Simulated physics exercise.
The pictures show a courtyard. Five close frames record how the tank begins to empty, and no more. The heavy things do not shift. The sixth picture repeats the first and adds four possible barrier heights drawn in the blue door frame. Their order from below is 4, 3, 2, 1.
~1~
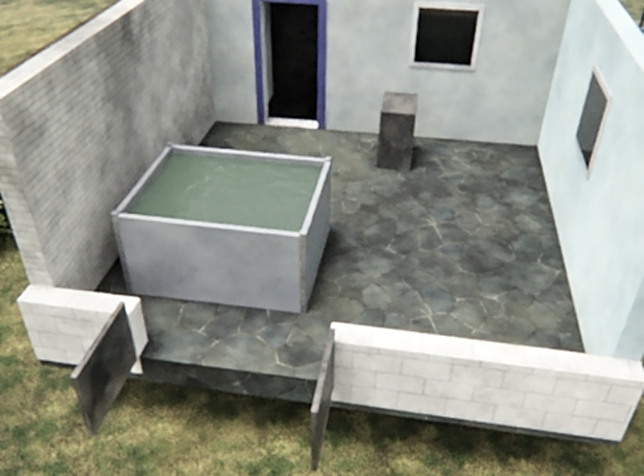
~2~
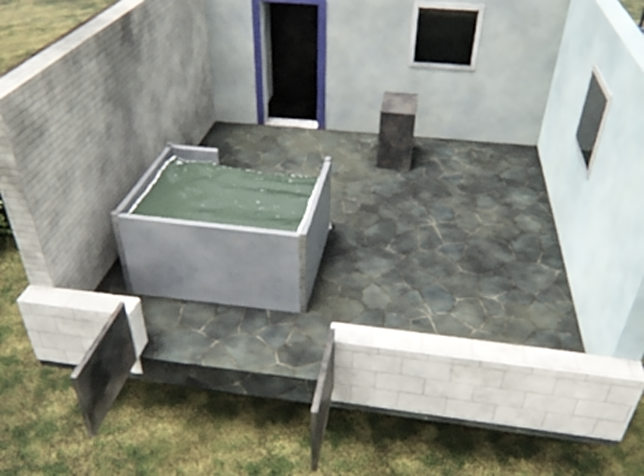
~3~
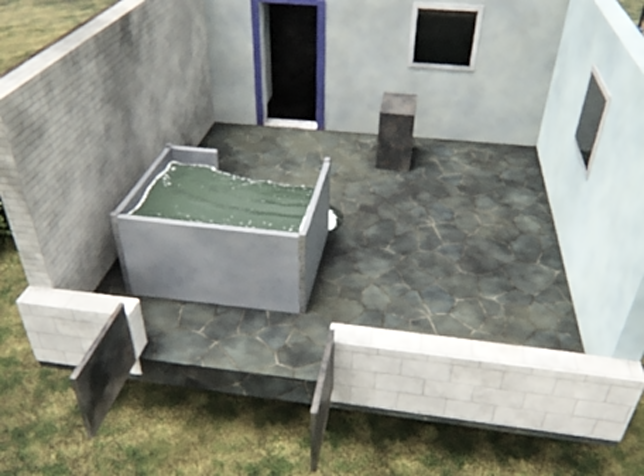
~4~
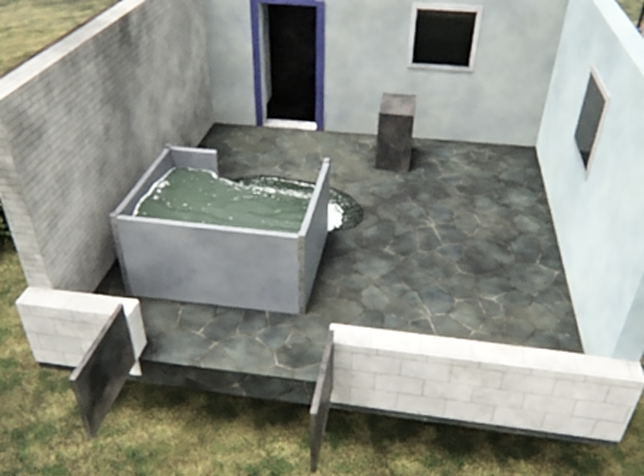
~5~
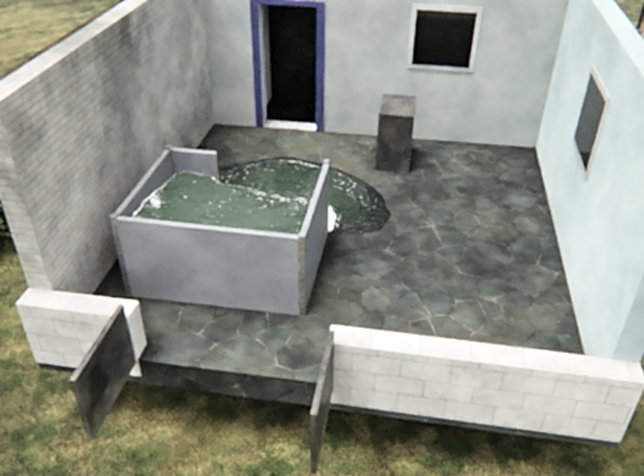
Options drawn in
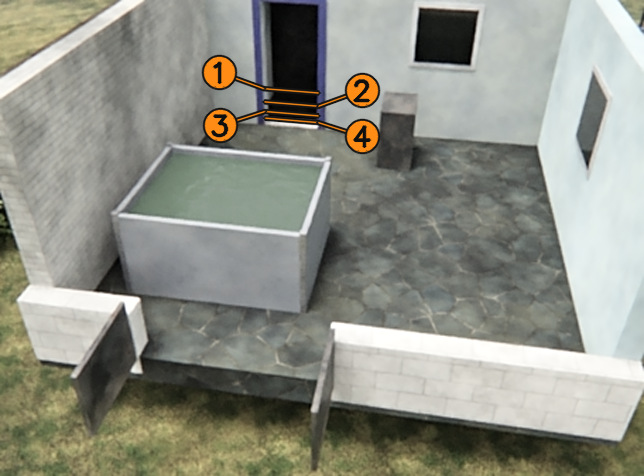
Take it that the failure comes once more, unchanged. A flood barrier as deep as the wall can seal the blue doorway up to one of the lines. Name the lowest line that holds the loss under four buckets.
Go for 2.
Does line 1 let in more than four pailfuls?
No, that is safe.
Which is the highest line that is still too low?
Here it is line 3.
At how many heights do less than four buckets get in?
Two.
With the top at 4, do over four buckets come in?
Yes.
On the marked copy, 1 at (291, 90); 2 at (291, 104); 3 at (291, 113); 4 at (291, 120); from the bottom up 4, 3, 2, 1.
With 1, nothing gets over.
With 2, a bucket or two gets in.
With 3, some 15 bucketfuls get in.
With 4, dozens of bucketfuls pour in.
